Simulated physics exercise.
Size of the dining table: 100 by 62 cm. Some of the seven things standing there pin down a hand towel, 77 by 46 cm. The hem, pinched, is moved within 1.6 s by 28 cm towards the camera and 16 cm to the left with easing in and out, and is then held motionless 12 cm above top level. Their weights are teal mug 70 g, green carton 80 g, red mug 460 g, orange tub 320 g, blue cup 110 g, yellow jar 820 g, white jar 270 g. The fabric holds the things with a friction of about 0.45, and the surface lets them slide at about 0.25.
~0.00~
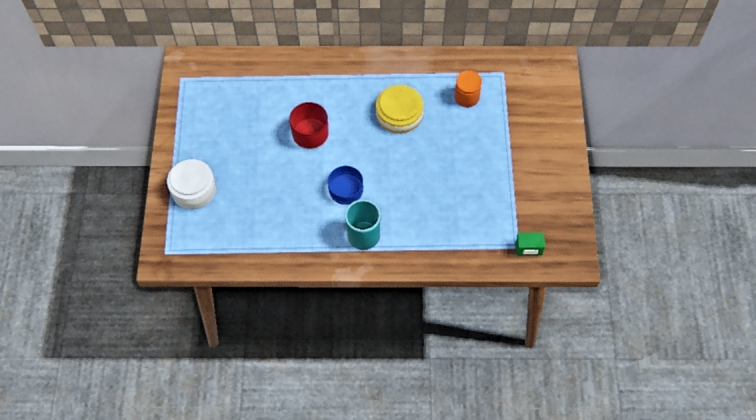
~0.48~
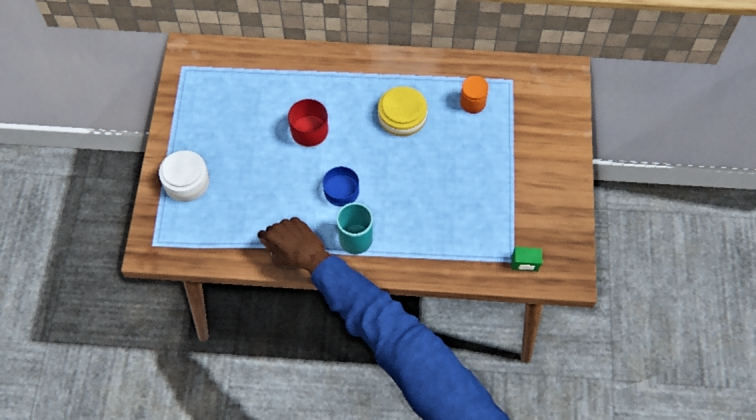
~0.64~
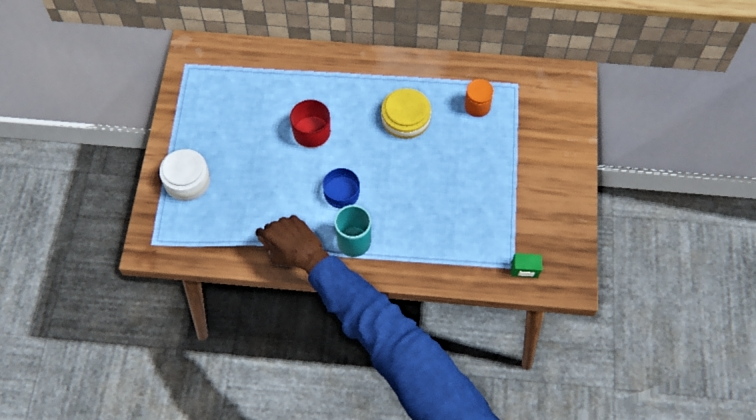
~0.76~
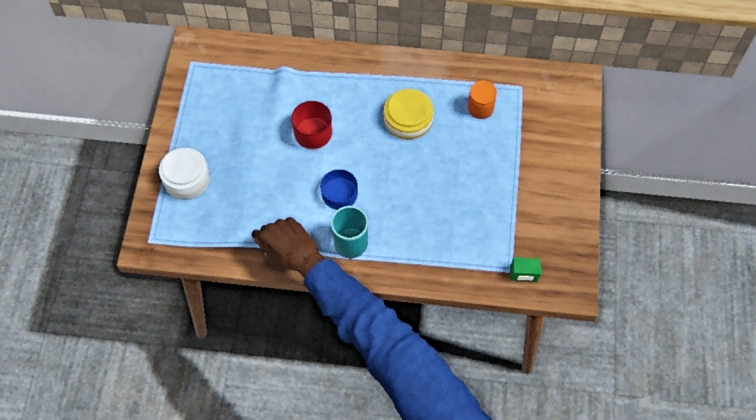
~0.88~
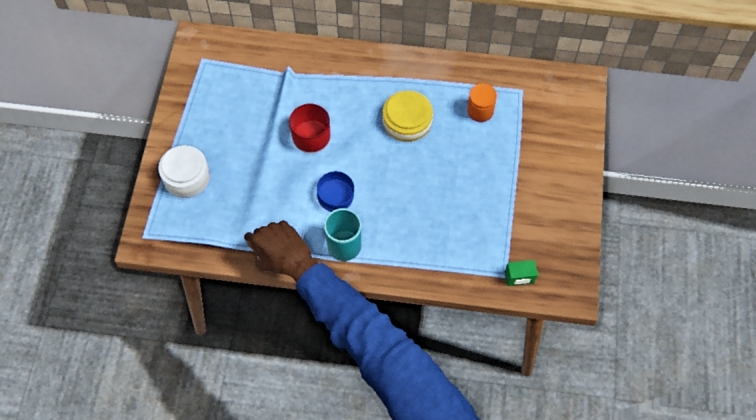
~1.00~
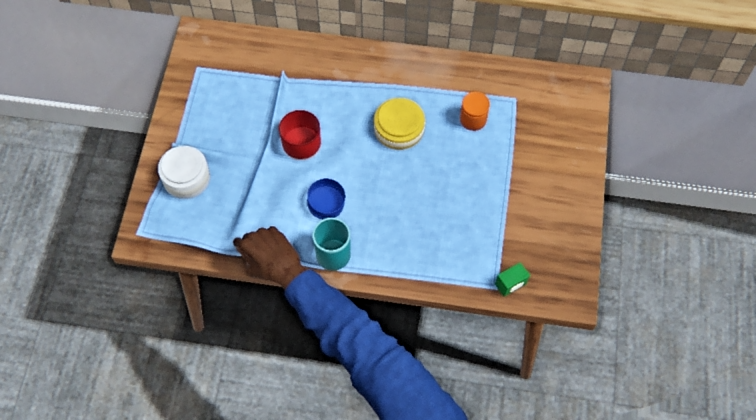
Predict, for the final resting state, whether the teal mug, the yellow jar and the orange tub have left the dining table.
At the end, the teal mug winds up off, the yellow jar winds up on, the orange tub winds up on.
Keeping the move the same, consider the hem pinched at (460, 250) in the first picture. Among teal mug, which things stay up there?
Result - teal mug is gone from the top.
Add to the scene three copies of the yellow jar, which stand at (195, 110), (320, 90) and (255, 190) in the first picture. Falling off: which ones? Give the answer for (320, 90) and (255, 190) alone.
Taking them as listed: Is left on top, then is lost.
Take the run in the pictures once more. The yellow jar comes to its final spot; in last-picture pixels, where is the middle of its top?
Check near (302, 218) - that's where it comes to rest.
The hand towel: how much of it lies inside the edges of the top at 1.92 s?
Roughly 50% of it.
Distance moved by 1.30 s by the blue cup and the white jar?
Roughly blue cup 15 cm and white jar 10 cm.
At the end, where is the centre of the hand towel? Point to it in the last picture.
Midpoint, last view: Approx. (233, 275).
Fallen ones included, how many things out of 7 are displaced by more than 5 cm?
That comes to 7 of the things.
After 1.3 s, 90 % of the hand towel is still over the top; teal mug 13 cm off its start, yellow jar 12 cm off its start, orange tub 12 cm off its start.
After 1.6 s, 70 % of the hand towel is still over the top; orange tub 23 cm off its start, teal mug 23 cm off its start, yellow jar 23 cm off its start.
After 1.9 s, 50 % of the hand towel is still over the top; teal mug over the edge, yellow jar 32 cm off its start at (314, 205), orange tub 32 cm off its start at (391, 189).
After 2.2 s, 40 % of the hand towel is still over the top; teal mug over the edge, yellow jar 35 cm off its start, orange tub on its side, 35 cm off its start.
After 3.8 s, 40 % of the hand towel is still over the top; teal mug over the edge, yellow jar 35 cm off its start at (302, 218), orange tub on its side, 35 cm off its start at (379, 205), white jar over the edge.
